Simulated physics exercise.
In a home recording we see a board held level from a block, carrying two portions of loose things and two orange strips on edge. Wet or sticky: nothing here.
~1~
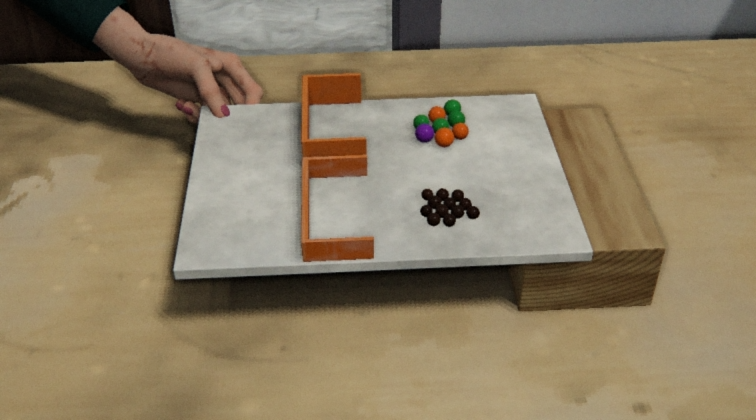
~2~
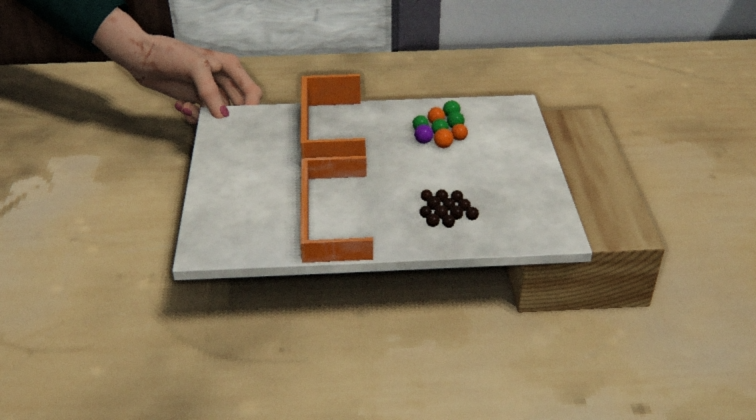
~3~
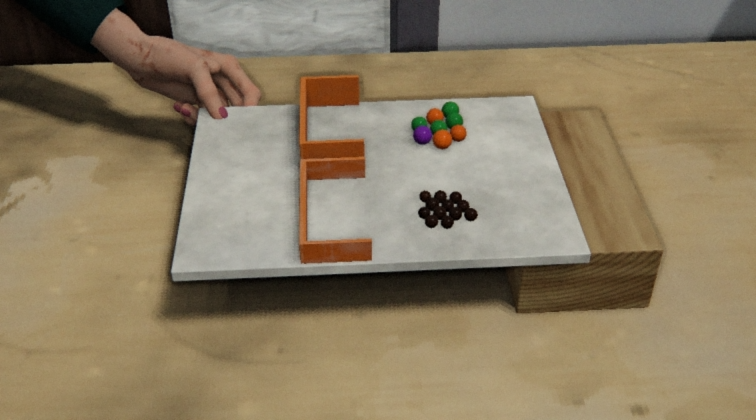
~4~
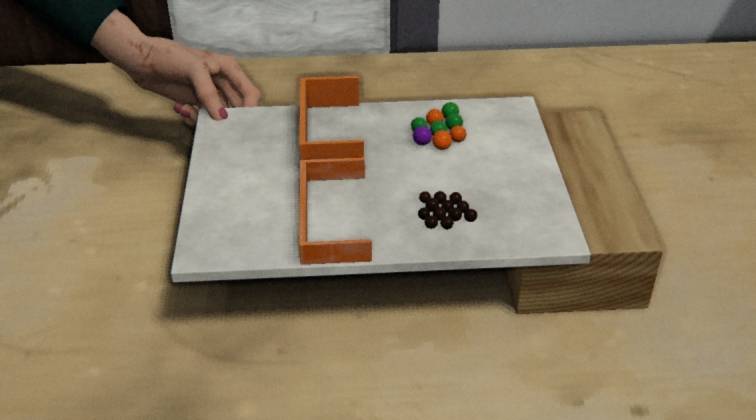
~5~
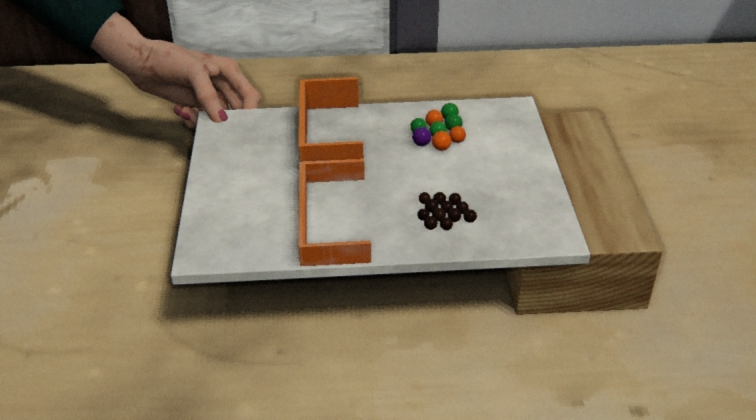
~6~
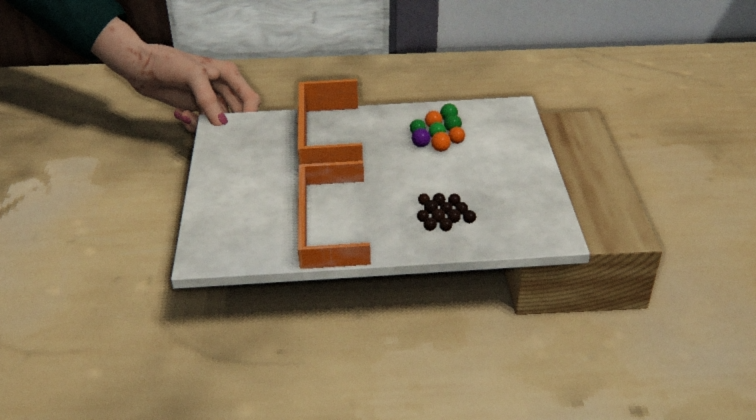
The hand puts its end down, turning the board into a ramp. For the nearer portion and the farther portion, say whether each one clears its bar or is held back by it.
Result: As I see it the nearer portion gets retained by its barrier; as I see it the farther portion gets retained by its barrier.
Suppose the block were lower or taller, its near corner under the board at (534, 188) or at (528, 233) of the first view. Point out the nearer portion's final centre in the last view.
One: About (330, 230). Two: About (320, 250).
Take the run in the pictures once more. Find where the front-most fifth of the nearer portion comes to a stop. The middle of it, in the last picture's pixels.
I'd place it close to (316, 257).
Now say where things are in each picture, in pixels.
In the first frame, held end of the board at (187, 267), level; block at (563, 202), about a quarter as high as the board is long; nearer portion at (450, 204), a few chocolate balls; farther portion at (441, 127), a few glass marbles; nearer bar at (306, 207), taller than the pieces; farther bar at (306, 121), taller than the pieces.
In the second frame, held end of the board at (186, 268), level; farther portion at (440, 128).
In the third frame, held end of the board at (184, 269), level; nearer portion at (448, 206).
In the fourth frame, held end of the board at (184, 270), level; farther portion at (438, 129).
In the fifth frame, held end of the board at (184, 272), level; nearer portion at (439, 215).
In the sixth frame, held end of the board at (184, 276), down by 1°; block at (560, 205); nearer portion at (438, 216), not moving; farther portion at (437, 131), not moving; nearer bar at (302, 214); farther bar at (302, 128).
Then, 0.40 s past the last view, board sloping at 11°; nearer portion on its way down; farther portion on its way down.
Then, 0.75 s past the last view, board resting at 14°; nearer portion has reached its bar; farther portion has reached its bar.
Finally, board resting at 14°; nearer portion gathered behind its bar; farther portion gathered behind its bar.
